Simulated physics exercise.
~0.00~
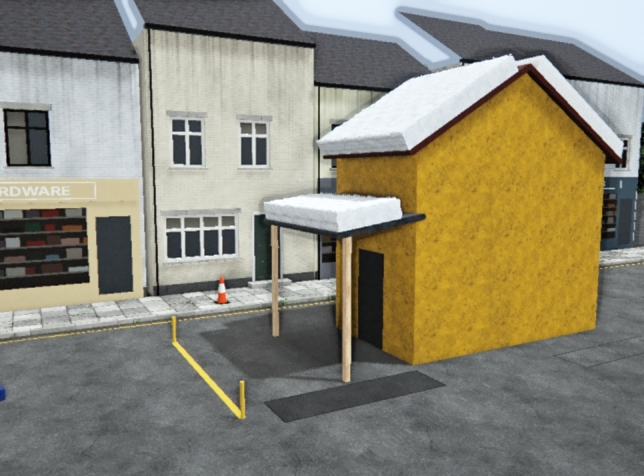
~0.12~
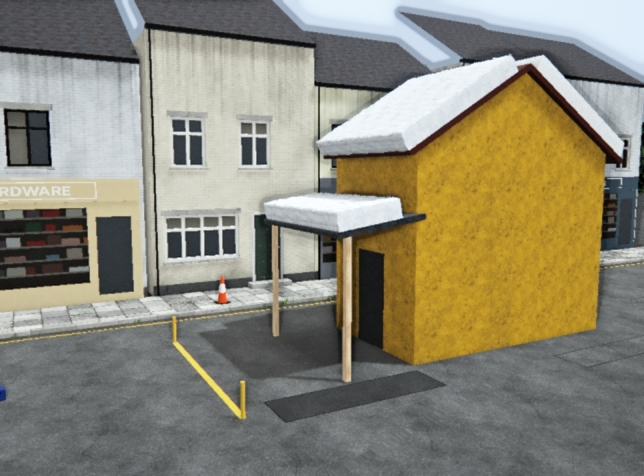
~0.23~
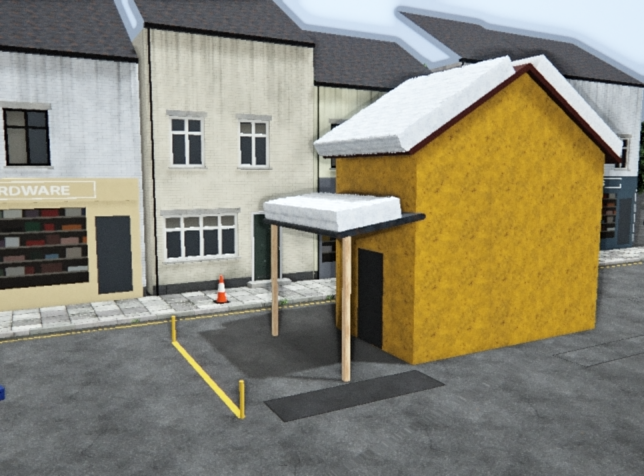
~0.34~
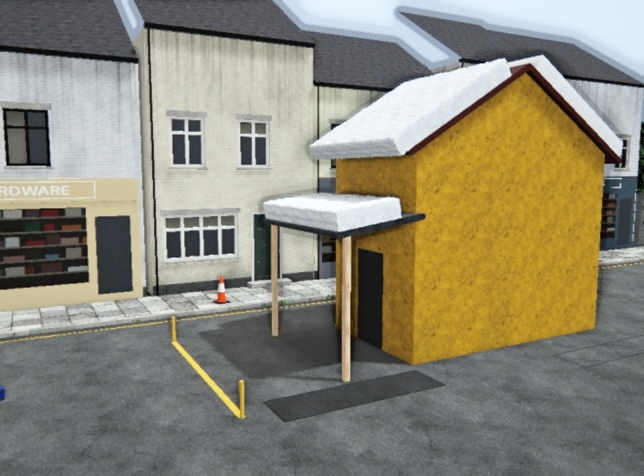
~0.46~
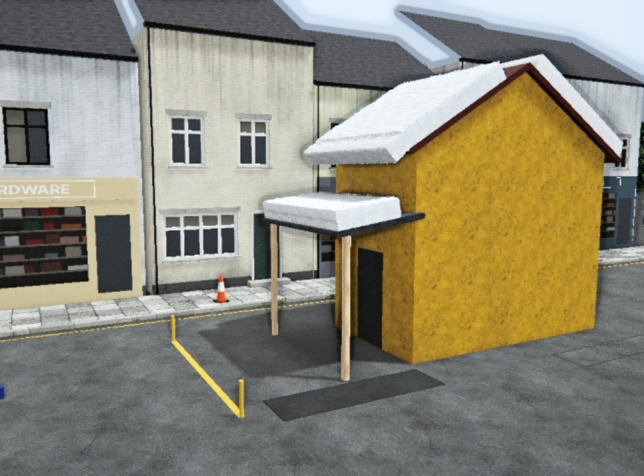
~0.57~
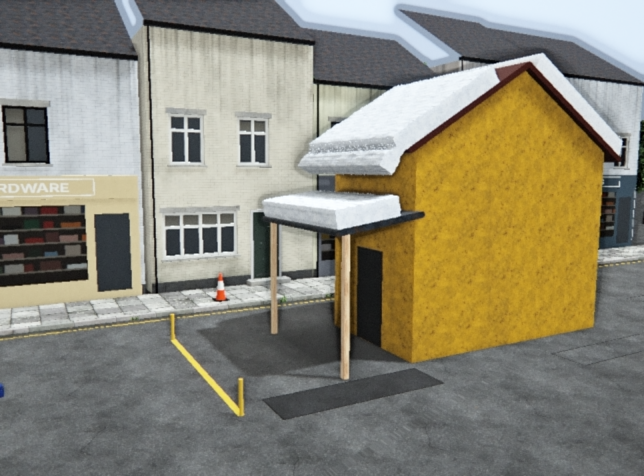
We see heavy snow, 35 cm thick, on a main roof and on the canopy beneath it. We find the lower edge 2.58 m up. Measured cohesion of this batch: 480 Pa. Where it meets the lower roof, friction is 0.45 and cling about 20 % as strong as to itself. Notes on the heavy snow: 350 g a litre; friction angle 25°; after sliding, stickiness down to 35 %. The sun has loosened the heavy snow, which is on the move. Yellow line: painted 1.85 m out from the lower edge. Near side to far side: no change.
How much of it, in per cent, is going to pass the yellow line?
I would say 44 percent.
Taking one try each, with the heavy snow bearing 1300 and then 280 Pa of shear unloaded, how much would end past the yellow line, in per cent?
In turn about 25 %, 45 %.
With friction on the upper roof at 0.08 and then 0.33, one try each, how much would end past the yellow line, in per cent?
In turn about 50 %, 35 %.
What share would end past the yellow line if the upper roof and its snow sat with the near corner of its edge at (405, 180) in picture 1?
About 25 per cent.
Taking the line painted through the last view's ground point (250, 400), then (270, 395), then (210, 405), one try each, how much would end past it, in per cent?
In turn about 55 %, 60 %, 35 %.
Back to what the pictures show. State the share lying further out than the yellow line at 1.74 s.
Some 0 per cent.
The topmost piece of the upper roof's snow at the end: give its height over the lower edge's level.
Some 0.6 m.
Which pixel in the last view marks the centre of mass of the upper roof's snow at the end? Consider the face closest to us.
You'll find it around (196, 376).
After 1.11 s, none is below the lower edge and 0 % is past the line.
After 1.74 s, 44 % is below the lower edge and 0 % is past the line.
After 2.37 s, 72 % is below the lower edge and 42 % is past the line.
After 3.00 s, 72 % is below the lower edge and 44 % is past the line.
After 3.60 s, 72 % is below the lower edge and 44 % is past the line.
